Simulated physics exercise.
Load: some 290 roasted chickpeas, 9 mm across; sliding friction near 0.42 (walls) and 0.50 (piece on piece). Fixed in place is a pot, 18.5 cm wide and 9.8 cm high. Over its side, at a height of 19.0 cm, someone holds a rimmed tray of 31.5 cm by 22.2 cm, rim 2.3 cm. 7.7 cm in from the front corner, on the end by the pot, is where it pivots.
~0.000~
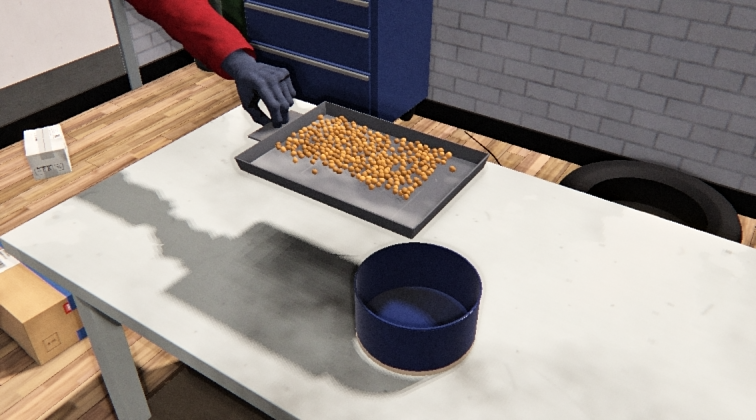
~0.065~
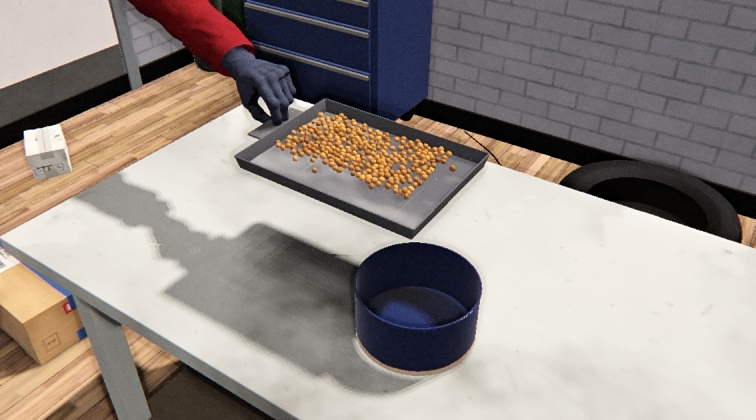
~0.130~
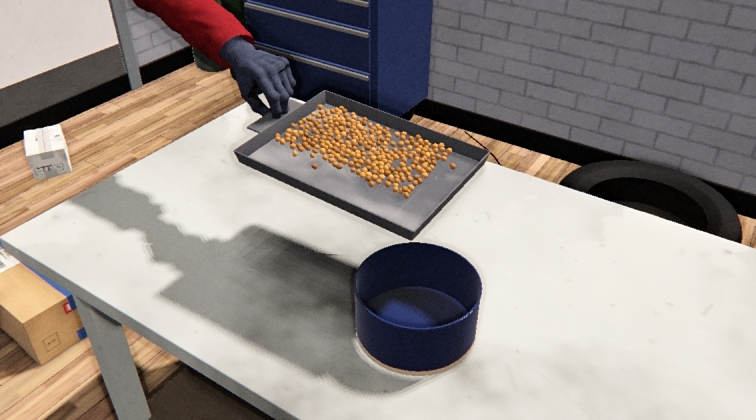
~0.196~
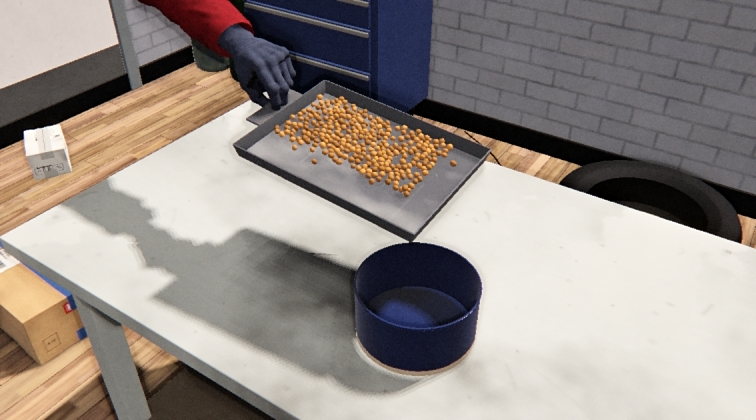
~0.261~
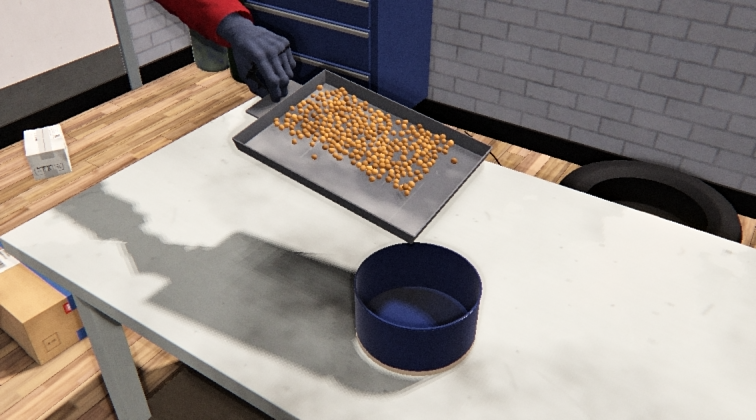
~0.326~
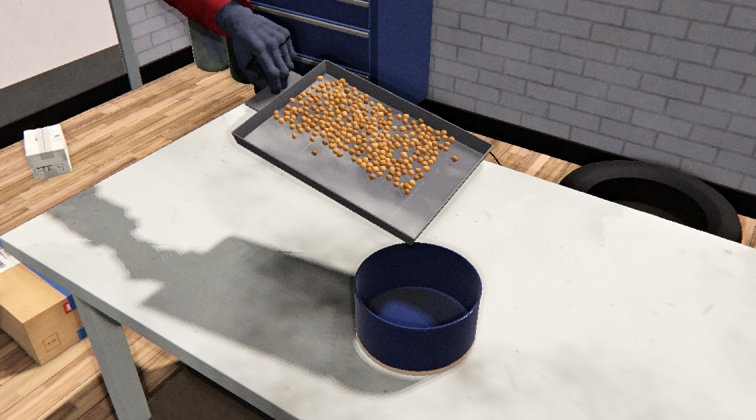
A dark rimmed tray of small round orange-brown pieces lies flat on a white table, a dark-gloved hand at its far left end and a blue pot near its opposite end. The hand raises the far side, gradually slanting the tray toward the pot, while the pieces stay spread in place.
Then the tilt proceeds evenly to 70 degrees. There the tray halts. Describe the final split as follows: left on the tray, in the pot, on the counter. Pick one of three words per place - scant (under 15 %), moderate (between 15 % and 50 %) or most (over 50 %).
My call is left on the tray: Most, pot: Moderate, counter: Scant.
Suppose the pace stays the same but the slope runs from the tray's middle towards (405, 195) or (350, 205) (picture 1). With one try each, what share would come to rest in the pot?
The share comes to roughly 5 in a hundred, then roughly 5 in a hundred.
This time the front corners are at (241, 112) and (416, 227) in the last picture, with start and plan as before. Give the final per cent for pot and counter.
Split: Pot = 0, counter = 5.
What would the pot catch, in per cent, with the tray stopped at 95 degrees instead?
In that case some 100 per cent.
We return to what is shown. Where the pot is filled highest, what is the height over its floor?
About 1.5 cm.
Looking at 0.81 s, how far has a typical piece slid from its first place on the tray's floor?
About 14 cm.
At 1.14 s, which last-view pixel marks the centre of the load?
At that moment the load's centre is around (407, 209).
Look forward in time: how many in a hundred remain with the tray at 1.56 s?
Estimate: About 80 percent.
After 0.81 s, tilt 41 degrees; the tray holds 100 %, the pot 0 %.
Then, at 1.14 s, tilt 59 degrees; the tray holds 90 %, the pot 5 %.
After 1.56 s, tilt 70 degrees; the tray holds 80 %, the pot 20 %.
By 2.6 s all is still; tray 75 %, pot 20 %, counter 0 %.
